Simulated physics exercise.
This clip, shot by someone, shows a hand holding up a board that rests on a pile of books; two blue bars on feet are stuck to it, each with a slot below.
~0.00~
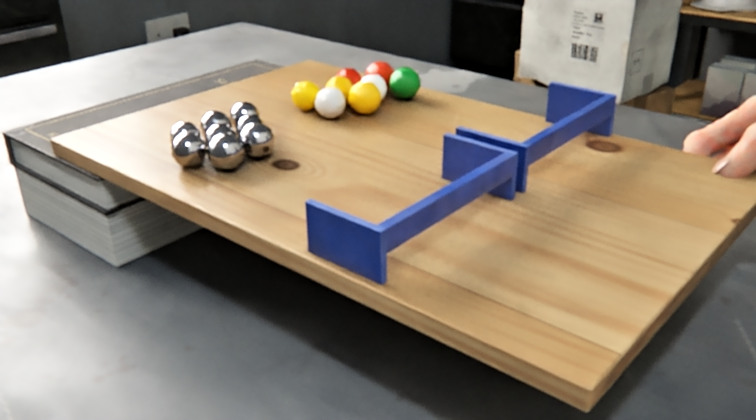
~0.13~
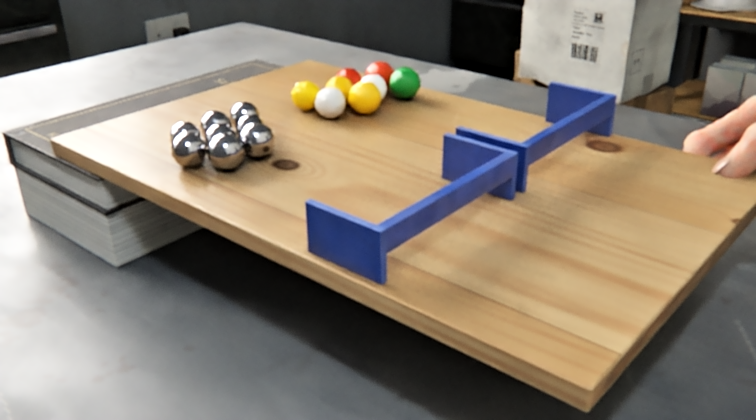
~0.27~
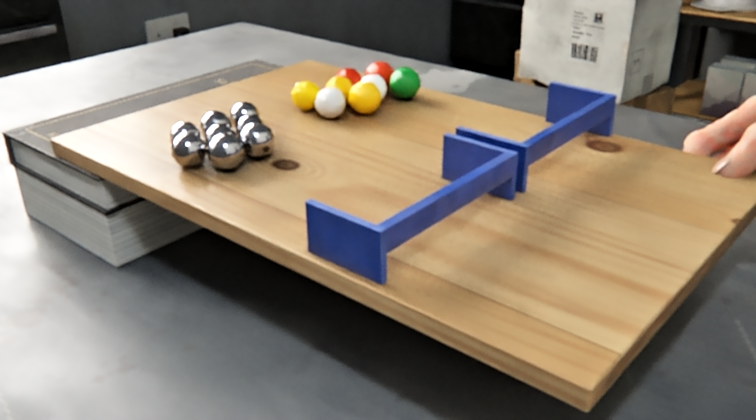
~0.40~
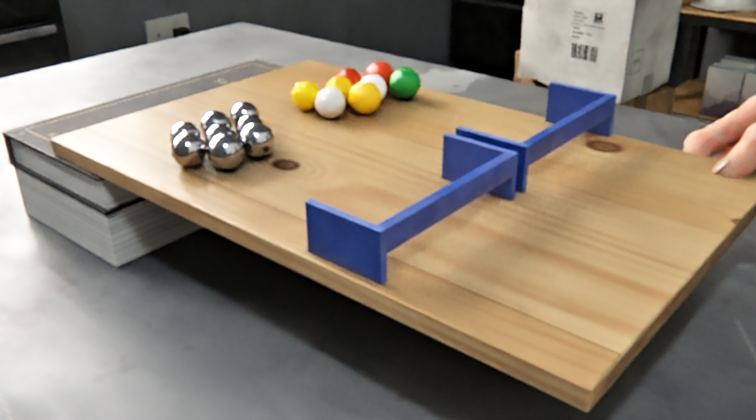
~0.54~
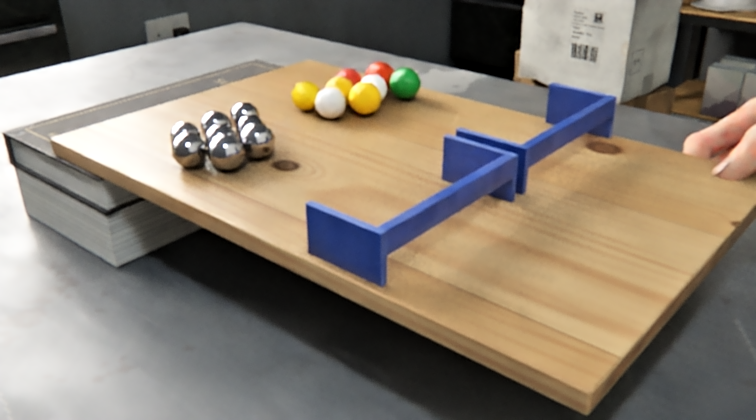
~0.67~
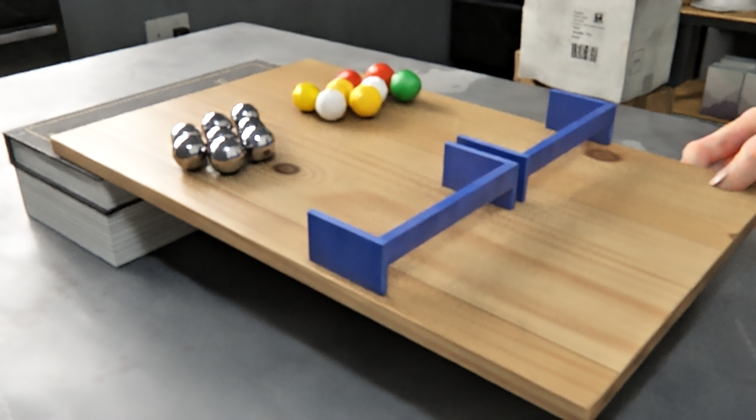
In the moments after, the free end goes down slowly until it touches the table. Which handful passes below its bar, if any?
What happens is the nearer handful stays stuck and the Farther handful stays stuck.
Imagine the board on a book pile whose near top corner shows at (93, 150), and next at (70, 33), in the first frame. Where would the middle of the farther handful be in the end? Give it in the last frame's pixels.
Around (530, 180) in the first try, (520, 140) in the second.
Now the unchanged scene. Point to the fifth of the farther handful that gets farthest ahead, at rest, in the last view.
Approx. (532, 211) px.
Around 1.07 s, board sloping at 9°; nearer handful on its way down; farther handful on its way down.
Around 1.43 s, board resting at 12°; nearer handful has reached its gate; farther handful has reached its gate.
Finally (2.1 s), board resting at 12°; nearer handful gathered behind its gate; farther handful gathered behind its gate.
